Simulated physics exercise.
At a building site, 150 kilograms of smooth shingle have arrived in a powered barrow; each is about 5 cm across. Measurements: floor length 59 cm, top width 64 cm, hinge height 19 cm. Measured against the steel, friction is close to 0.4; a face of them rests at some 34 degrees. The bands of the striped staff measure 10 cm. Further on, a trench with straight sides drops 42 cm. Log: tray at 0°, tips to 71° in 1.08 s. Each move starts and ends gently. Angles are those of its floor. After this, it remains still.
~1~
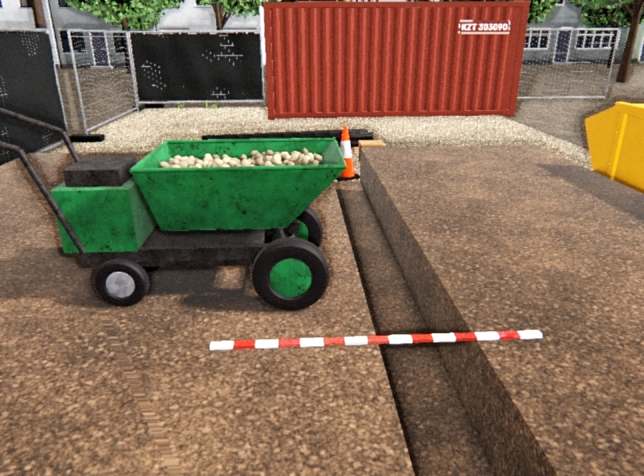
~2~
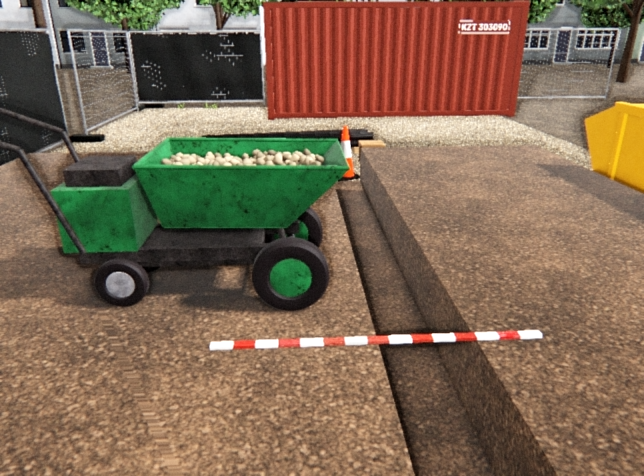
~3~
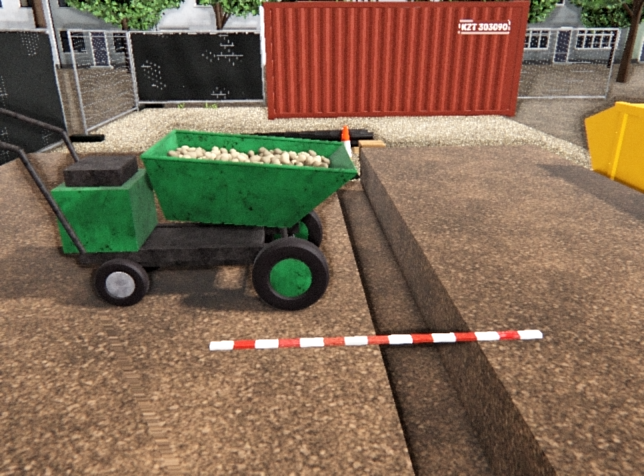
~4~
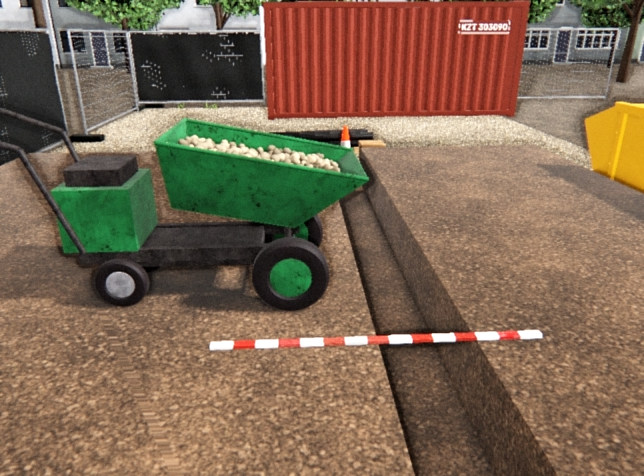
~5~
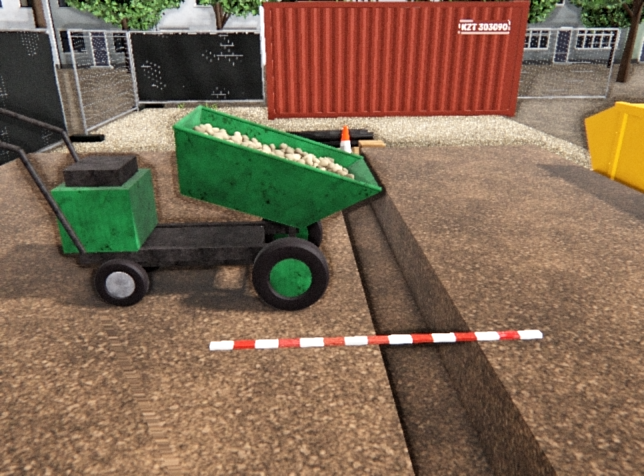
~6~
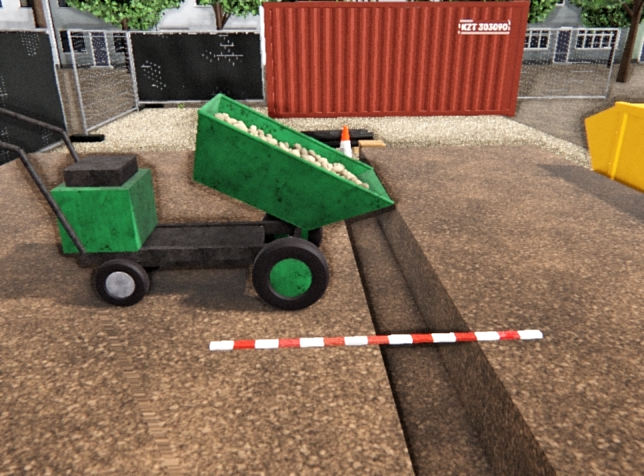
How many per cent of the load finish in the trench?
About 66 per cent.
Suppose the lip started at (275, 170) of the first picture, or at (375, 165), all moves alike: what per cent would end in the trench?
That gives roughly 100 per cent and roughly 30 per cent.
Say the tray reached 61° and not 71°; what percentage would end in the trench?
Then about 60 per cent.
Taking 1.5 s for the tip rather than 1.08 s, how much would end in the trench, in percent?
With that timing, about 70 per cent.
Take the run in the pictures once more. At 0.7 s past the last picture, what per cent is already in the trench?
At that moment: Approx. 35 %.
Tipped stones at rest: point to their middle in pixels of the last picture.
The middle should be near (423, 328).
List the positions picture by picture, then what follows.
In the first frame, the tray is at 0°, its lip at (347, 167); the top of the load is at (272, 159).
In the second frame, the tray is at 1°, its lip at (349, 168); the top of the load is at (250, 160).
The third frame shows lip at (357, 172), floor tilted 5°, highest stones at (194, 155).
The fourth frame shows lip at (368, 180), floor tilted 11°, highest stones at (193, 145).
In the fifth frame, the tray is at 18°, its lip at (381, 190); the top of the load is at (205, 133).
In the sixth frame, the tray is at 27°, its lip at (393, 203); the top of the load is at (222, 122).
Then, 0.4 s after the last picture the floor is at 60°, 100 % in the tray; the foremost stones are at (412, 241).
Then, 0.7 s after the last picture the floor is at 71°, 50 % in the tray, 33 % in the trench, 17 % past the trench; the foremost stones are at (487, 270).
Then, 1.1 s after the last picture the floor is at 71°, 12 % in the tray, 55 % in the trench, 34 % past the trench; the foremost stones are at (586, 280).
Then, 3.0 s after the last picture the floor is at 71°, 0 % in the tray, 66 % in the trench, 34 % past the trench; the foremost stones are past the picture's edge.
